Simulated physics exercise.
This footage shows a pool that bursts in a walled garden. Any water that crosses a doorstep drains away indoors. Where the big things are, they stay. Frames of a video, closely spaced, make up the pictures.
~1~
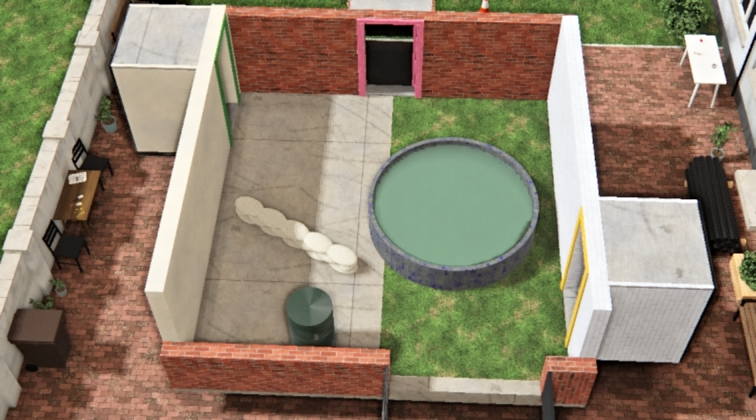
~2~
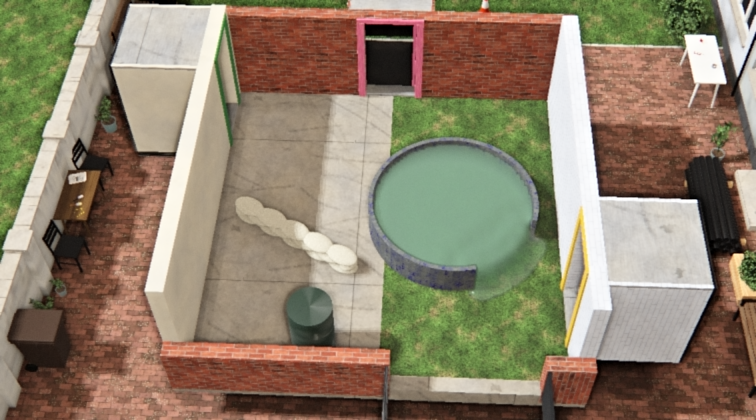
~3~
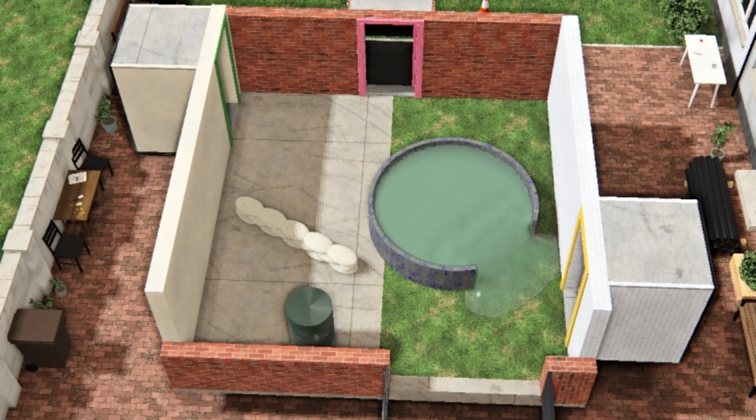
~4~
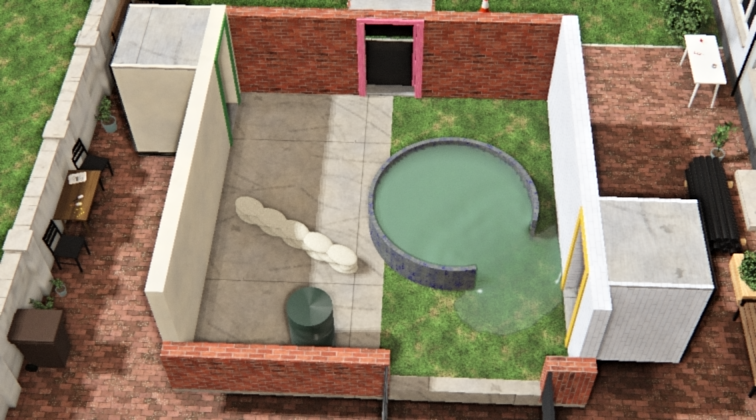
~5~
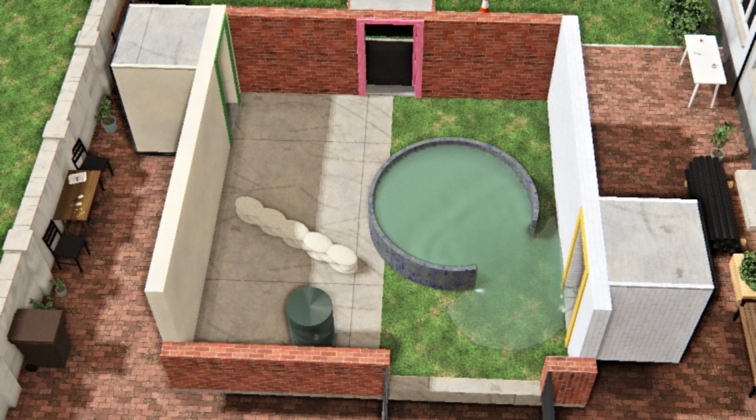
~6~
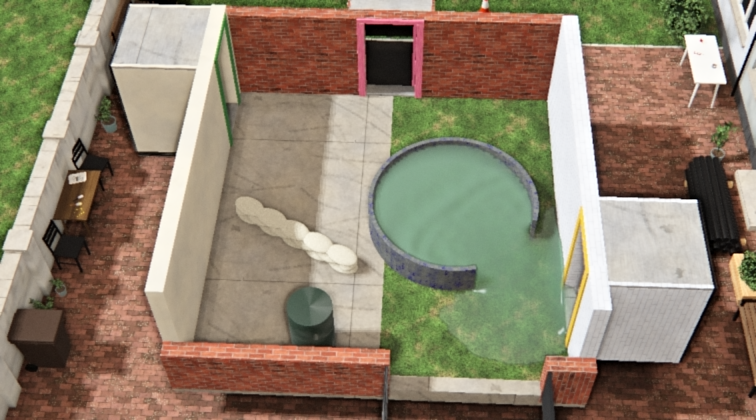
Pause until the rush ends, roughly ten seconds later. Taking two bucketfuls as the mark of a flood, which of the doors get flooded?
The yellow door gets flooded, the green door stays below the mark, the pink door stays below the mark.
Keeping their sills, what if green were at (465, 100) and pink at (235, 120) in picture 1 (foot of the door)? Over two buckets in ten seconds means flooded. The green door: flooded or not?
Well, the green door remains short of it.
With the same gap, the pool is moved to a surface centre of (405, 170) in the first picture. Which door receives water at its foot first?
The door meant here is the one in yellow.
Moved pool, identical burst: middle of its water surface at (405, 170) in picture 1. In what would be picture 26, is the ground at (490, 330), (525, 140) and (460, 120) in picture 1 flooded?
Result: Inundated; inundated; spared.
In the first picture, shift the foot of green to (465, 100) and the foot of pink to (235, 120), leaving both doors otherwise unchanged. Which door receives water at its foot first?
The door marked yellow.
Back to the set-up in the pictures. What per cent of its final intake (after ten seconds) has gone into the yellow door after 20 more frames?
About 80 per cent.
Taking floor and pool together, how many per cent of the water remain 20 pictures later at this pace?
Near 80 in a hundred.
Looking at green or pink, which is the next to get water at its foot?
From the pictures, my answer is the pink-painted one.
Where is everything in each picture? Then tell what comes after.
Still water in the round pool at (453, 203), in the first frame.
The front is at (537, 242), out from the gap at (510, 263), in the second frame.
The front is at (556, 242), out from the gap at (510, 264), in the third frame.
Water pours out at (510, 265) and has run to (480, 325), in the fourth frame.
The front is at (476, 339), out from the gap at (510, 265), in the fifth frame.
Water pours out at (510, 264) and has run to a hidden place, in the sixth frame.
A moment on, water covers 15 % of the floor; the yellow door over two buckets in, the green door not reached, the pink door not reached.
Next, water covers 20 % of the floor; the yellow door over two buckets in, the green door not reached, the pink door not reached.
Then, water covers 30 % of the floor; the yellow door far over two buckets in, the green door not reached, the pink door not reached.
Later, water covers 50 % of the floor; the yellow door far over two buckets in, the green door not reached, the pink door not reached.
In the end, water covers 70 % of the floor; the yellow door far over two buckets in, the green door not reached, the pink door wet at the sill, nothing in.
